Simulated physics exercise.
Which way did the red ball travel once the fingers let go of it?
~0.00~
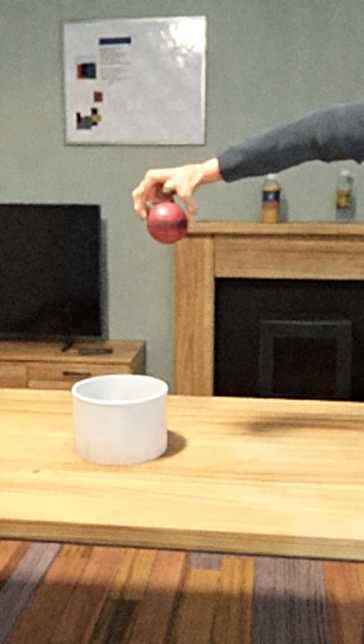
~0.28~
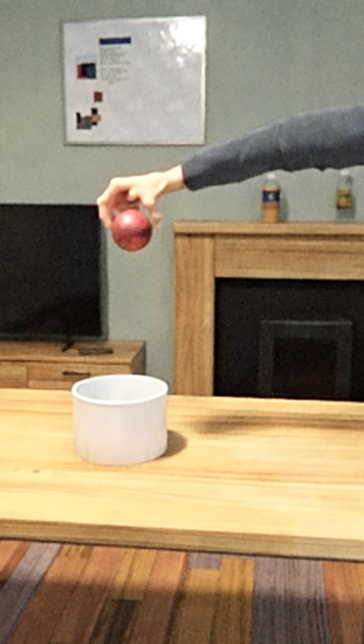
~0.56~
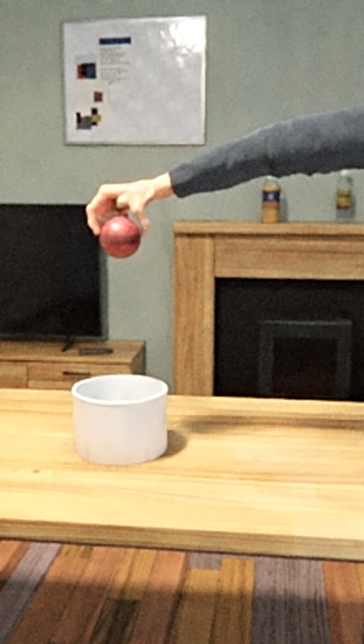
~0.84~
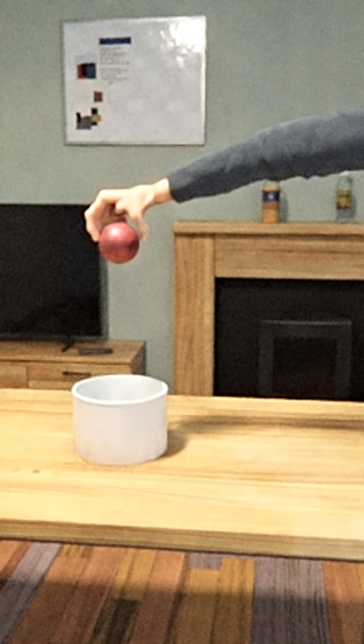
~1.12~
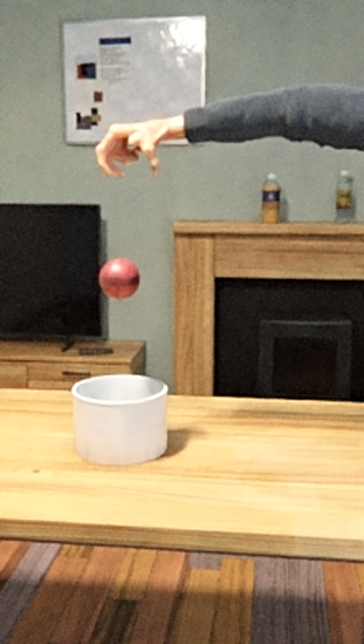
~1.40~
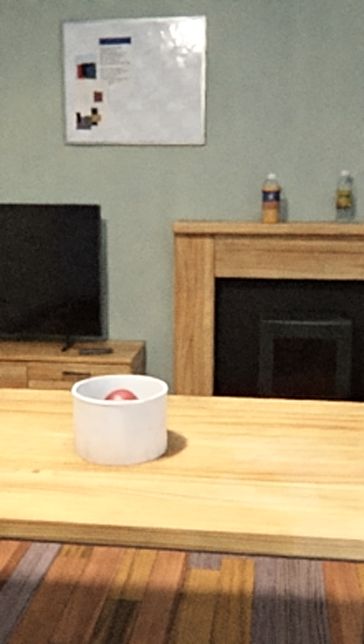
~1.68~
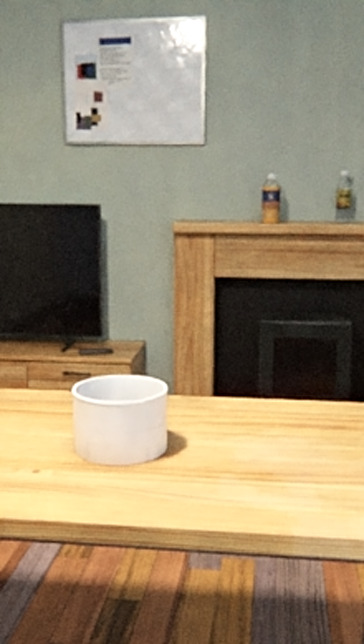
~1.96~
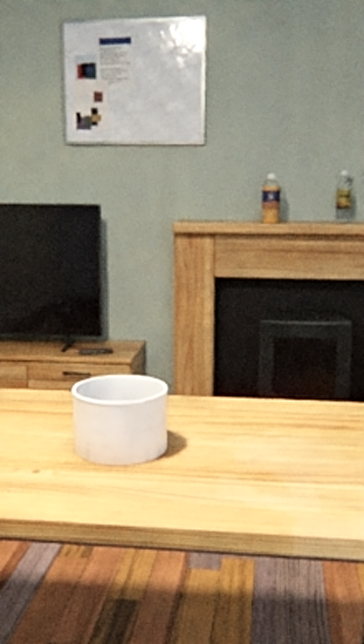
It moved down, falling from the hand into the white bucket on the table.
